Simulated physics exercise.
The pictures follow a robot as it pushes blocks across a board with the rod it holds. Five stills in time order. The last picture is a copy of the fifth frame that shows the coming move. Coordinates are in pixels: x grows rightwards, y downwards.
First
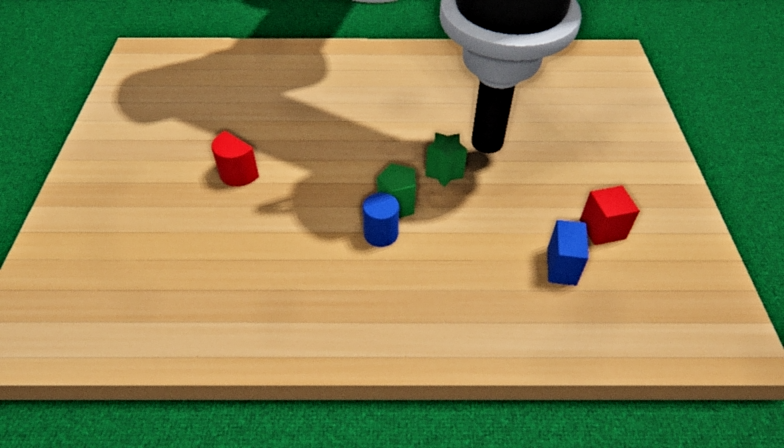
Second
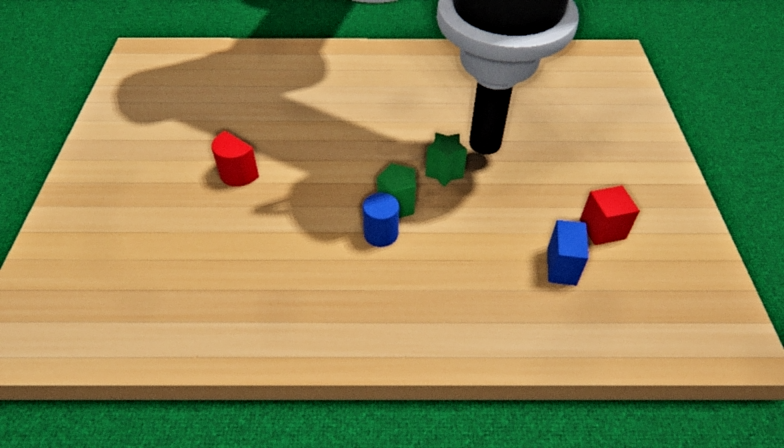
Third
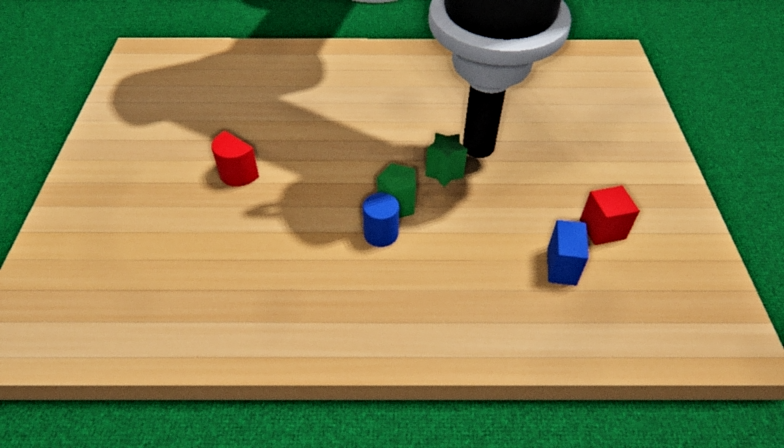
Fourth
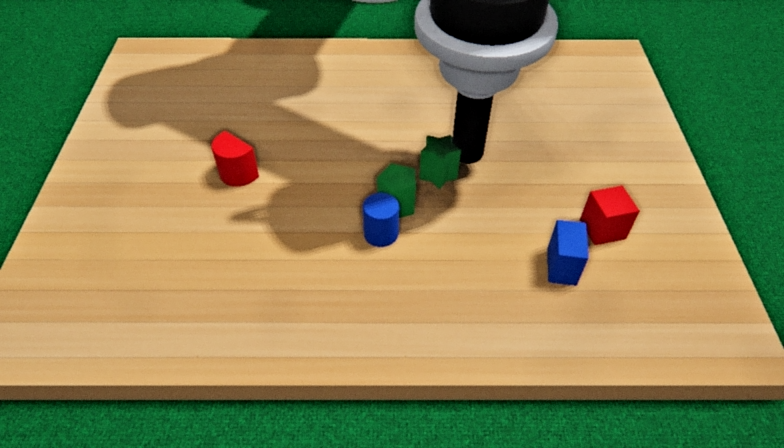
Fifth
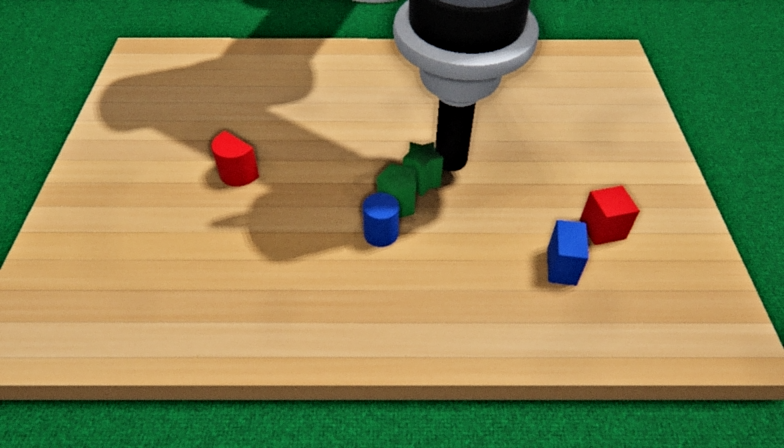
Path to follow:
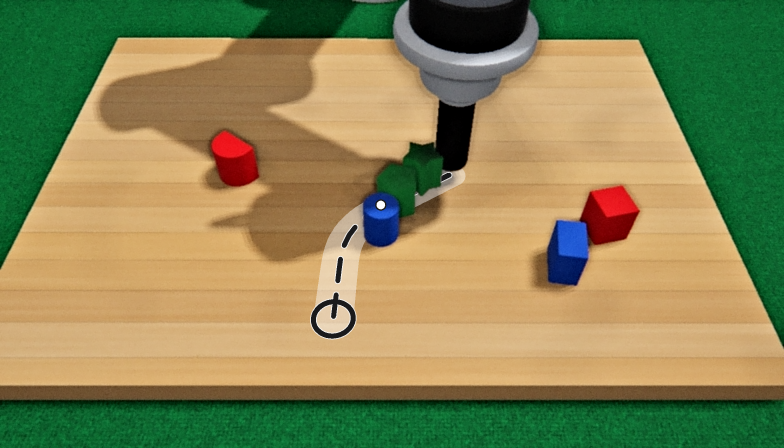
To begin with, a dark rod hangs just right of a green star-shaped block on a wooden board, with another green block, two blue and two red blocks nearby. The rod edges left, then pushes the star-shaped block left and slightly toward the viewer, right up beside the other green block.
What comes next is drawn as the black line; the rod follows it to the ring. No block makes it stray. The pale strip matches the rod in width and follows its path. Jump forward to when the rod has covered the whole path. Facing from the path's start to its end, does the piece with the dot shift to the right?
Final answer: No.
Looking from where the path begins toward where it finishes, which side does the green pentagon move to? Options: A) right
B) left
Choice A: Right.
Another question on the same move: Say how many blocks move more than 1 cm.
That makes 3 blocks or more.
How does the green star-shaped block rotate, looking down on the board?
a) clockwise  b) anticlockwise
I choose a.
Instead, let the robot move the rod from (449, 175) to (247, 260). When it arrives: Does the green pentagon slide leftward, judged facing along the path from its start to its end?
Yes
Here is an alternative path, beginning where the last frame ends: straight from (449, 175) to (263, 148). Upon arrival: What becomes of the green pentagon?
By the end it has moved.
Drawn move, from (449, 175) by way of (390, 204) and (343, 250) to (333, 319); the dot is on the blue circular block.
What follows on the original path. One third of the way, rod (389, 191); blue circular block (367, 220); green pentagon (343, 195), turned 60° anticlockwise; green star-shaped block (358, 168), turned 35° clockwise.
Two thirds of the way, rod (341, 237); blue circular block (368, 242); green pentagon (303, 214); green star-shaped block (346, 169), turned 75° clockwise.
At the end, rod (332, 306); blue circular block (375, 255); green pentagon (303, 214); green star-shaped block (346, 169), turned 75° clockwise.
